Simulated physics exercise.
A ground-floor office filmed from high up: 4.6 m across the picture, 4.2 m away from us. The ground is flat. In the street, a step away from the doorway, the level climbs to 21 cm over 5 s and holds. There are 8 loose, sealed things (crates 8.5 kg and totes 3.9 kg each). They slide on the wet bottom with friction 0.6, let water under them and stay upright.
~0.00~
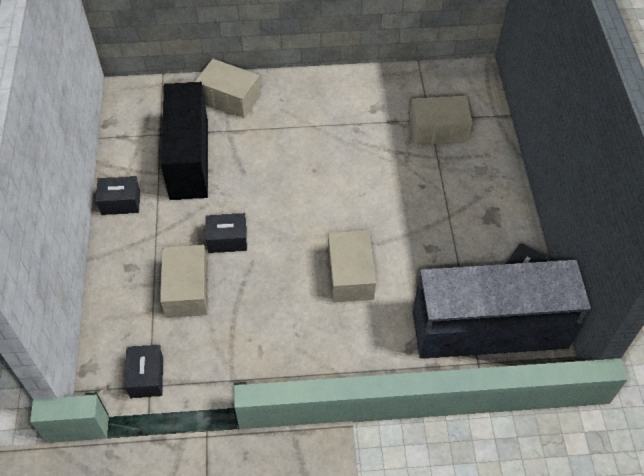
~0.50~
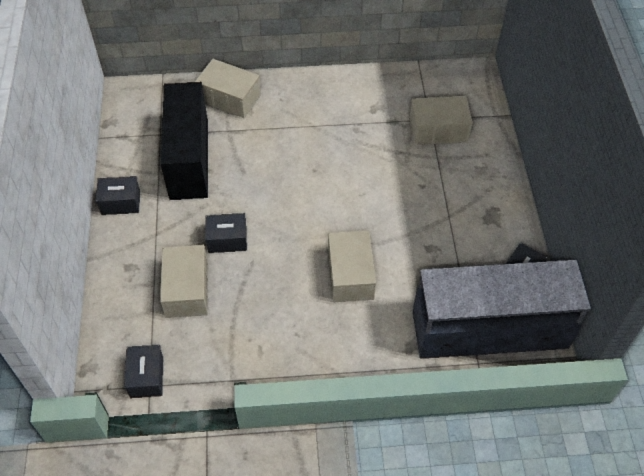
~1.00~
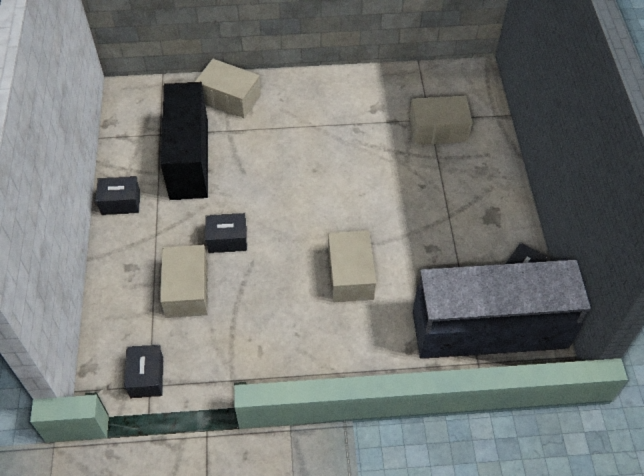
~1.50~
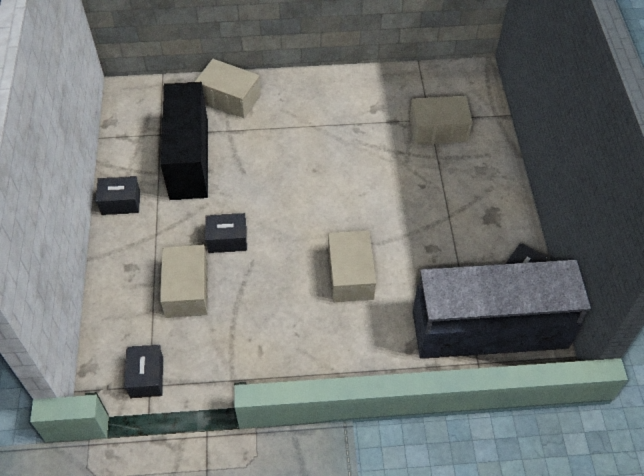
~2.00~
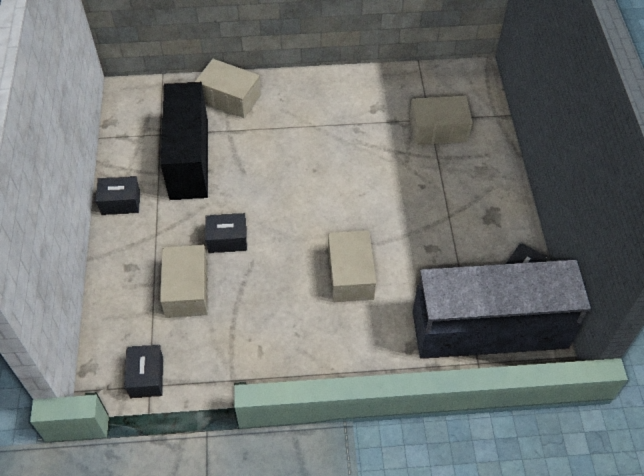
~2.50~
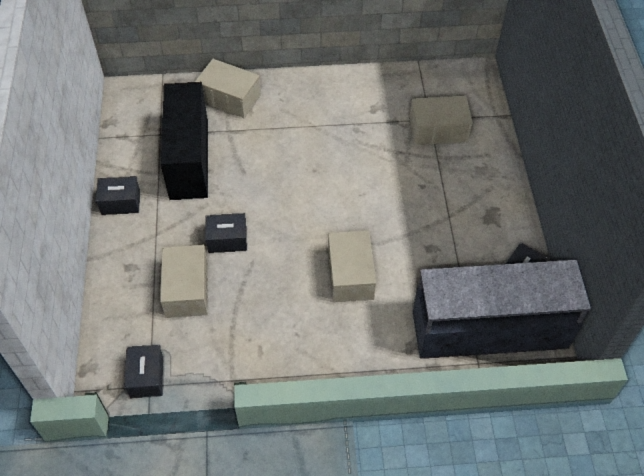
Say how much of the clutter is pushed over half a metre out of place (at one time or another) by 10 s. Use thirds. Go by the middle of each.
It is between one and two thirds.
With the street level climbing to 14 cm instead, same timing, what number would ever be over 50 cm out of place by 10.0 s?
In that case 4 of them.
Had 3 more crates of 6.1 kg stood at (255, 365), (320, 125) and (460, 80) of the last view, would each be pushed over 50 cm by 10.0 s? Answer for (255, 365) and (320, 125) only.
In that order: Less, over.
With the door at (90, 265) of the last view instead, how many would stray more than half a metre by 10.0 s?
Then 3.
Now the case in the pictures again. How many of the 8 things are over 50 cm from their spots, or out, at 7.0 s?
By then 4.
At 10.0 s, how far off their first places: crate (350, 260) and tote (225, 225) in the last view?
In turn: 0 cm, 120 cm.
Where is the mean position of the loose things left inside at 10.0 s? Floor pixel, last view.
Near (364, 155).
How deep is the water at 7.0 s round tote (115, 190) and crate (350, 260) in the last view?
Roughly 10 and 2 cm.
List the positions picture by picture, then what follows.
In the first frame, a crate at (352, 258), on the bottom; a crate at (227, 78) rests on the ground; water covers 0.0 m2; 0 of 8 have shifted.
In the second frame, a crate at (352, 258) rests on the ground; a crate at (227, 78) rests on the ground; 0.0 m2 under water; 0 of 8 have shifted.
In the third frame, a crate at (352, 258), on the bottom; a crate at (227, 78) rests on the ground; water covers 0.0 m2; 0 of 8 have shifted.
In the fourth frame, a crate at (352, 258) rests on the ground; a crate at (227, 78), on the bottom; 0.0 m2 under water; 0 of 8 have shifted.
In the fifth frame, a crate at (352, 258), on the bottom; a crate at (227, 78) rests on the ground; water covers 0.0 m2; 0 of 8 have shifted.
In the sixth frame, a crate at (352, 258) rests on the ground; a crate at (227, 78) rests on the ground; water covers 0.2 m2; 0 of 8 have shifted.
After 3.5 s 0 of 8 are over 50 cm from their spots; 0 afloat.
After 4.5 s 1 of 8 are over 50 cm from their spots; 1 afloat.
After 7.0 s 4 of 8 are over 50 cm from their spots; 3 afloat.
After 10.0 s 5 of 8 are over 50 cm from their spots, and 5 have been at some point; 6 afloat.
